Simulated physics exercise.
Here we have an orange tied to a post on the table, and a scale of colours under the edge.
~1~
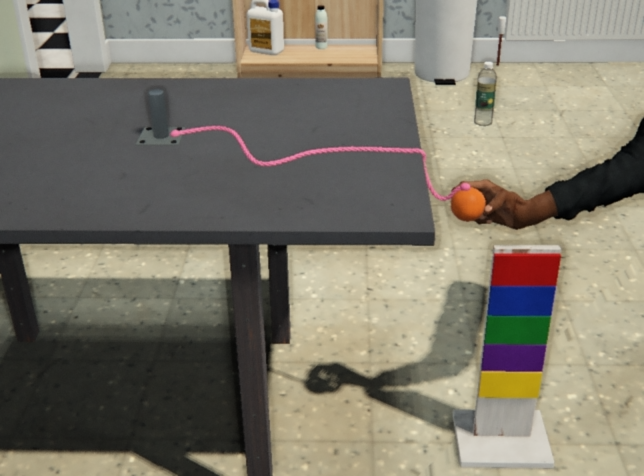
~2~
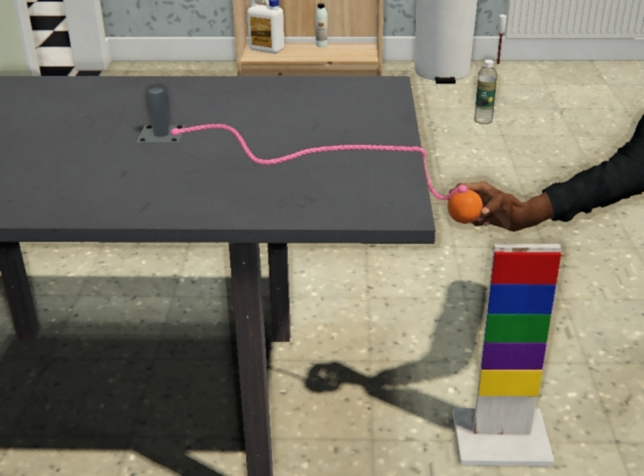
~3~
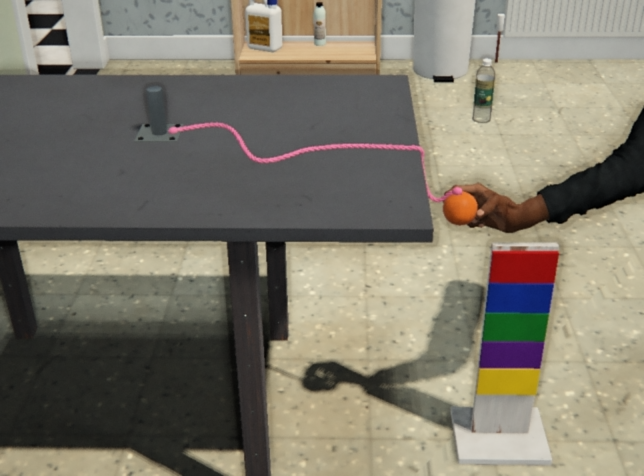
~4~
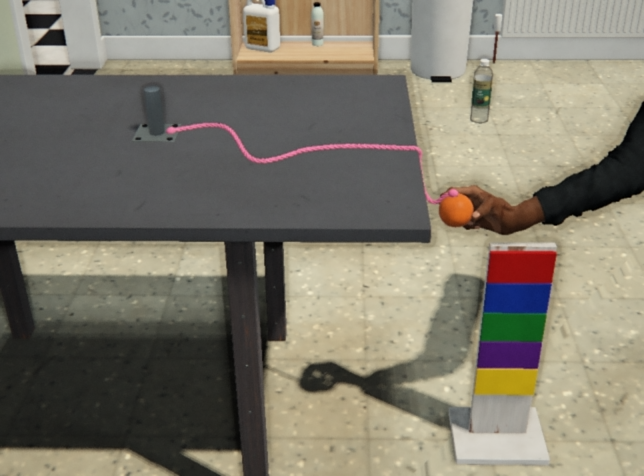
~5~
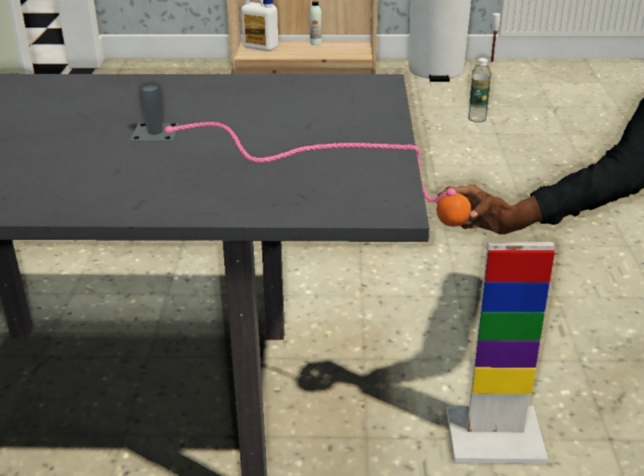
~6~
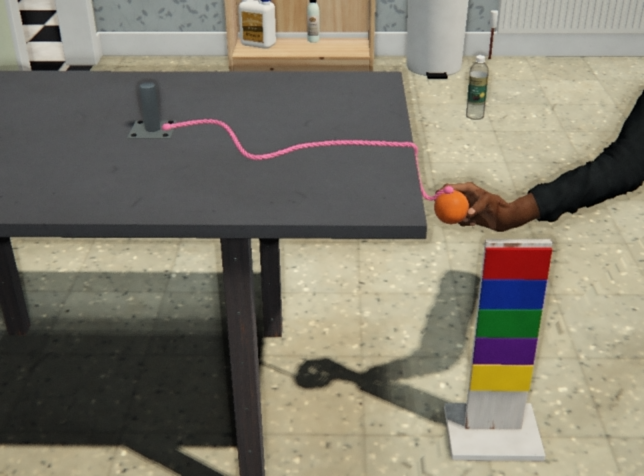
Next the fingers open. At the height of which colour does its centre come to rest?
The cord holds its middle at blue.
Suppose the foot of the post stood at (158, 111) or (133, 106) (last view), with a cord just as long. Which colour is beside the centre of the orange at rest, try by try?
Taking them in turn: Blue; red.
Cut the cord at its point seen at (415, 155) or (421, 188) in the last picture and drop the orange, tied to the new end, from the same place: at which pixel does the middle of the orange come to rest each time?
The places are (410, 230) and (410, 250).
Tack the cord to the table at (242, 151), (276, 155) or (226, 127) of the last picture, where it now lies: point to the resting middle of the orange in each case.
In that order: (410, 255), (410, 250) and (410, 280).
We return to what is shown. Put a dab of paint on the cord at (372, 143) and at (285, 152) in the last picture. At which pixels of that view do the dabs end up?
They go to (414, 164) and to (344, 138).
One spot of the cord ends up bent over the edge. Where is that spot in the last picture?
Near (354, 143).
Early on, orange near (399, 291); level with blue.
Midway, orange near (413, 277); level with blue.
Finally, orange near (408, 283); level with blue. At blue.
